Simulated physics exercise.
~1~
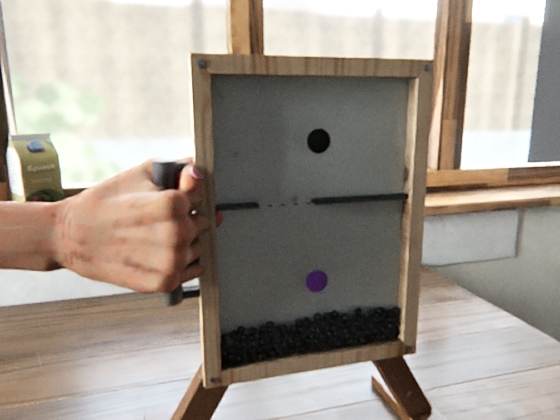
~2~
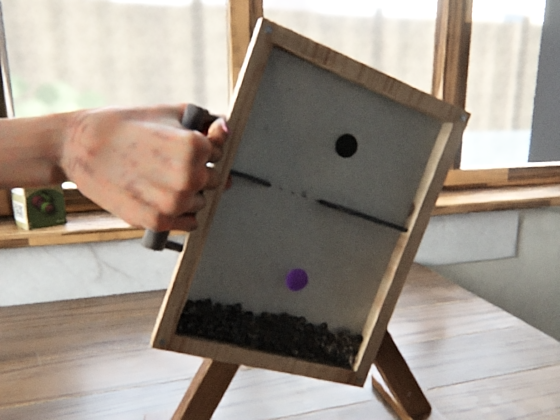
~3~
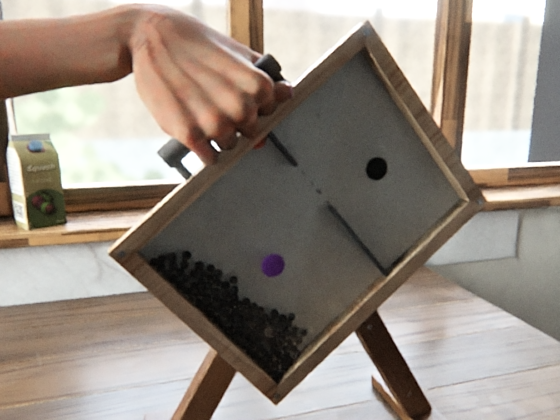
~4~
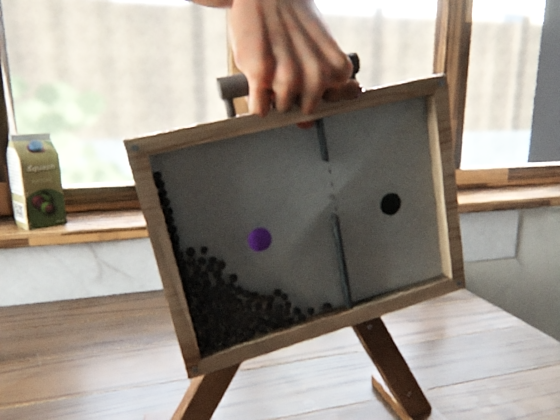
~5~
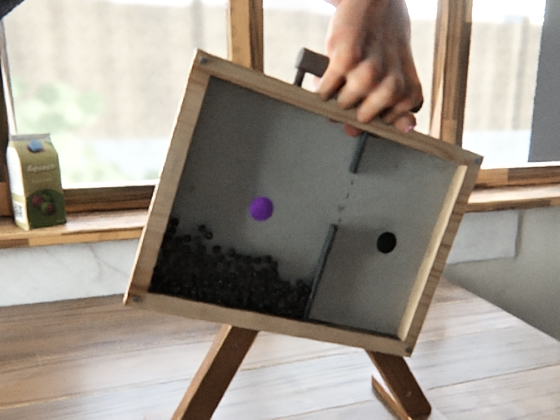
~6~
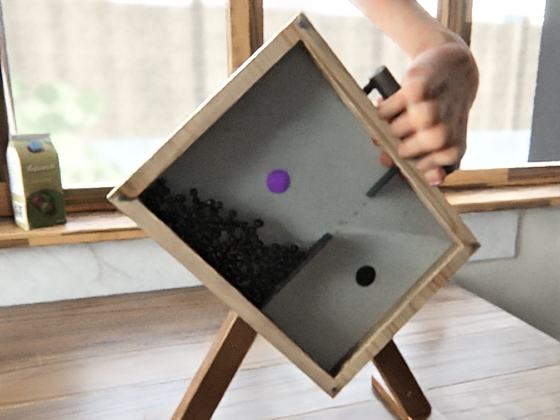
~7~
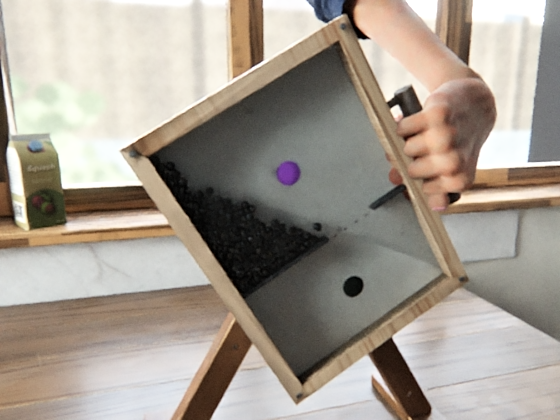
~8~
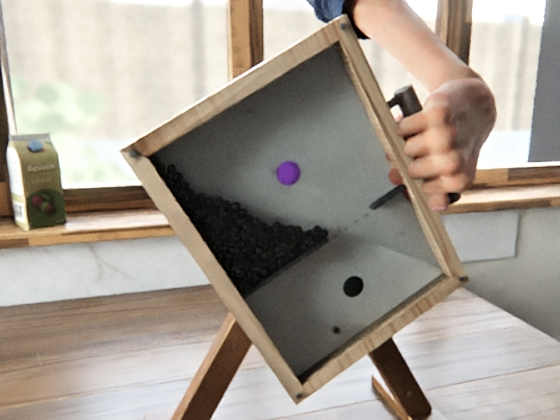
A hand turning a wooden framed box clockwise past its side, black beads sliding and piling up, a few slipping through the gap.
